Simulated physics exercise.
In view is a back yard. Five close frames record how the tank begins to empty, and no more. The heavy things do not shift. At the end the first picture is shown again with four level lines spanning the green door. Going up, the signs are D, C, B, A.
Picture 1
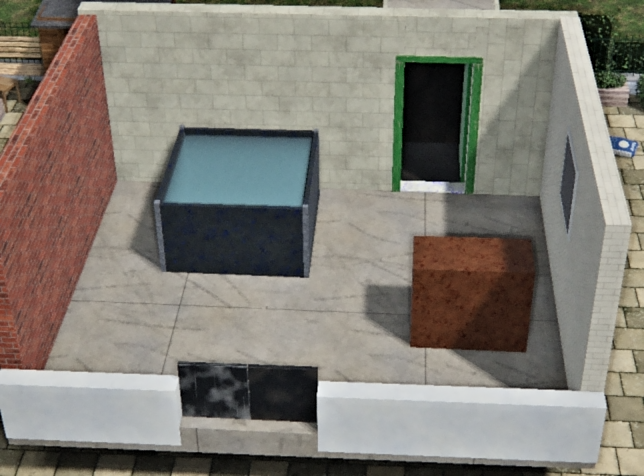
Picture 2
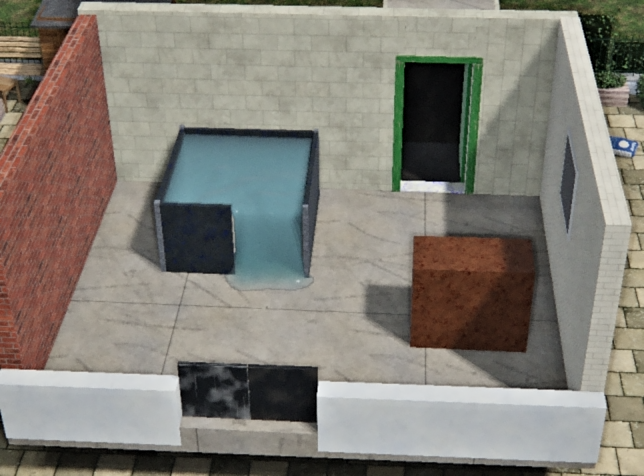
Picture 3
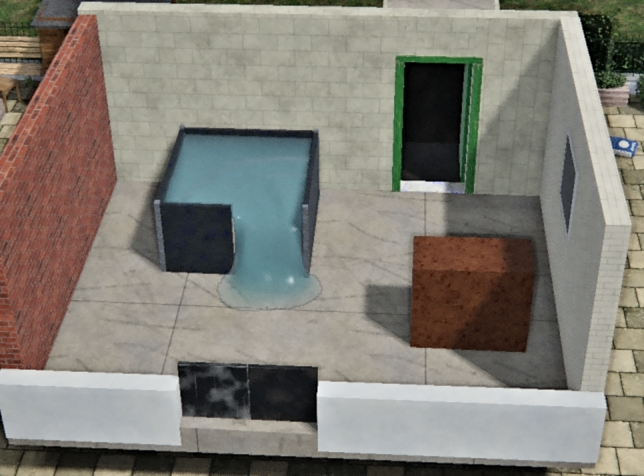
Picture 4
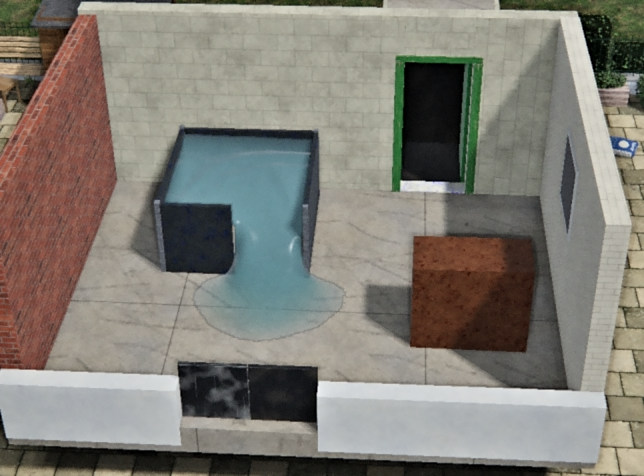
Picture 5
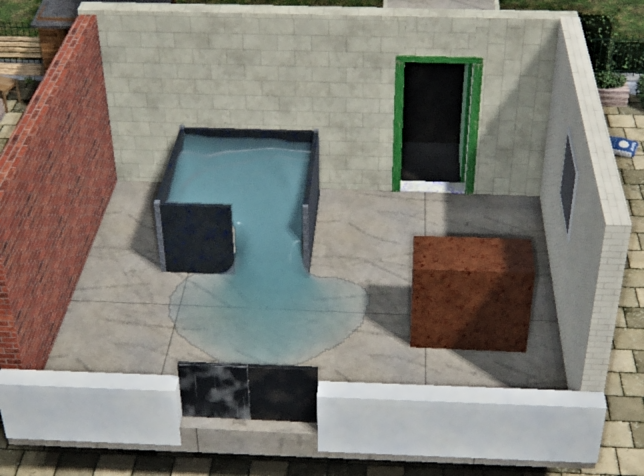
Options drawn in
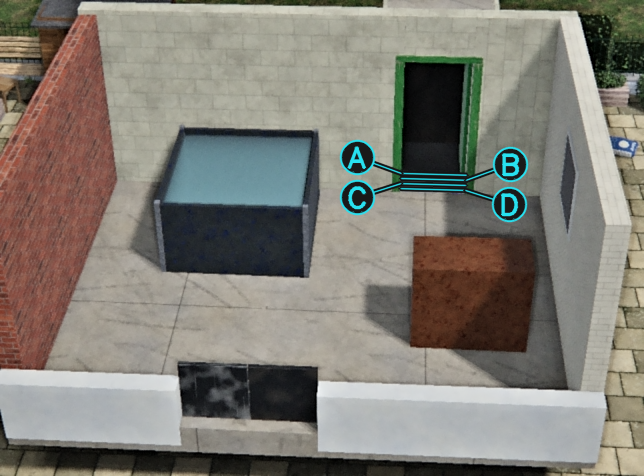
The clip opens on a walled yard with a dark tank of still water, a reddish-brown block to its right and a green doorway behind. Part of the tank's front opens, and water pours through the gap onto the paving. The puddle spreads forward and sideways, widening toward the dark gate in front.
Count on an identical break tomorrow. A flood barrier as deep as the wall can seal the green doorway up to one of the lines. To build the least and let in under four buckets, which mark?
Line C just does it.
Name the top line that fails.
D it is.
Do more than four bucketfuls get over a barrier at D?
Yes, it does.
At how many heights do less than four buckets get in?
Three of them.
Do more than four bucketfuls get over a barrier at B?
No, that is safe.
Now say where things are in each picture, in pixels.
Water in the tank at rest, its middle at (241, 171); foot of the green doorway at (432, 192); shut gate at (248, 375), in the first frame.
Front seen at (309, 277), 1 % of the ground wet, in the second frame.
Front seen at (237, 304), 3 % of the ground wet, in the third frame.
Front seen at (251, 336), 7 % of the ground wet, in the fourth frame.
Front seen at (251, 362), 14 % of the ground wet, in the fifth frame.
On the marked copy, A at (433, 174); B at (433, 179); C at (433, 184); D at (433, 189); from the bottom up D, C, B, A.
Choosing A, nothing gets over.
Choosing B, nothing gets over.
Choosing C, a splash gets over, under a bucket.
Choosing D, about 13 bucketfuls get in.
